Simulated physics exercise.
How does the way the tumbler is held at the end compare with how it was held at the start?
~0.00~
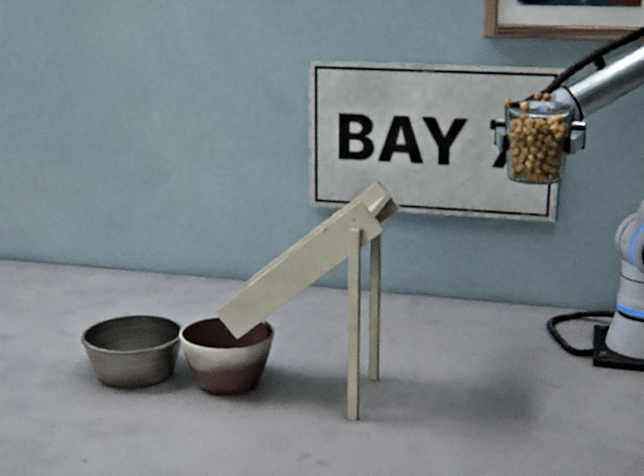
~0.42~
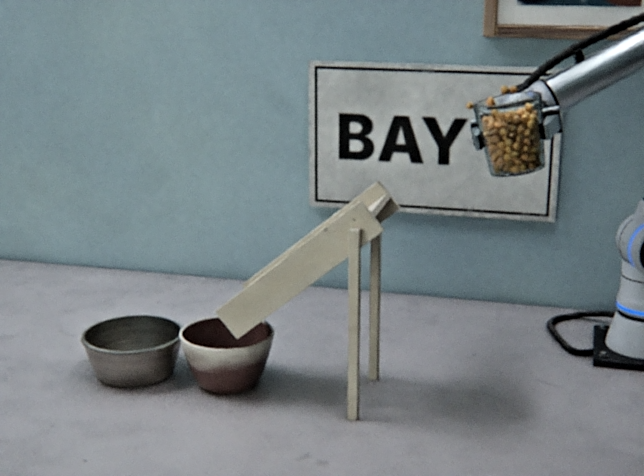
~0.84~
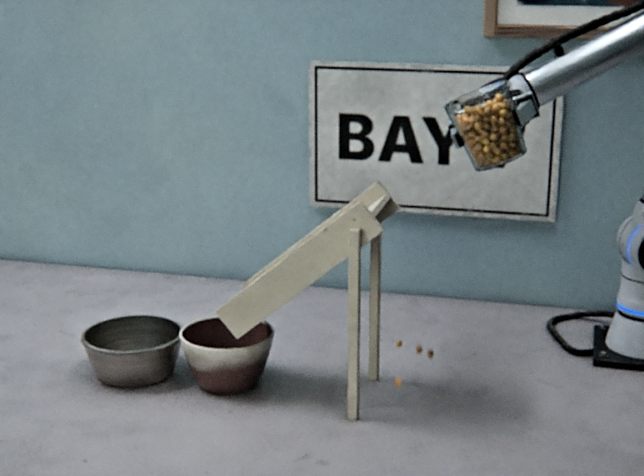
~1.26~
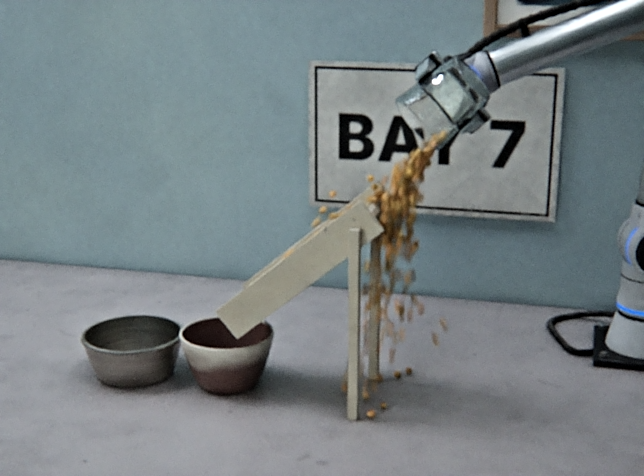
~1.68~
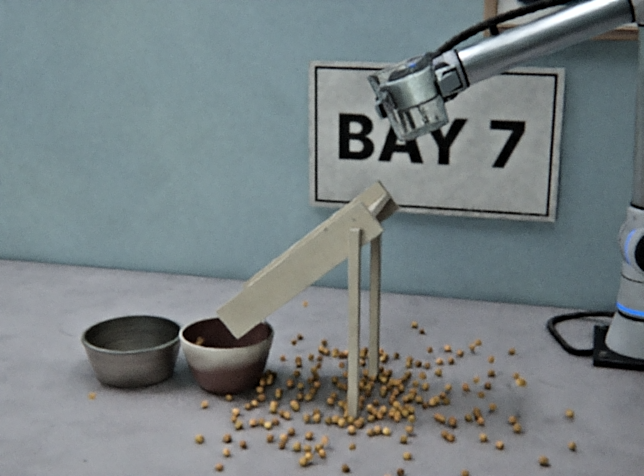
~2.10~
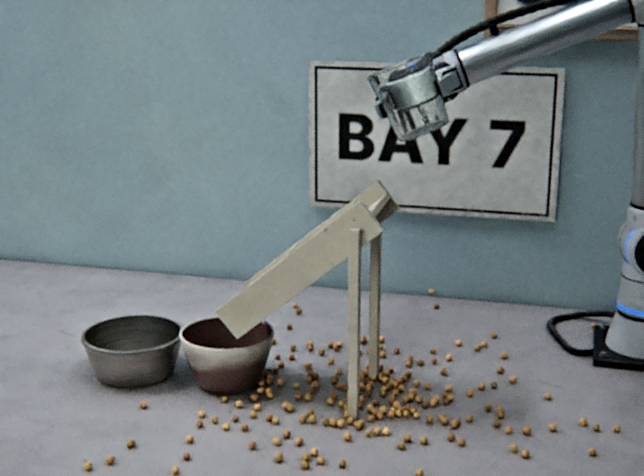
At the start the gripper held the tumbler upright, but at the end it was leaning over at an angle.
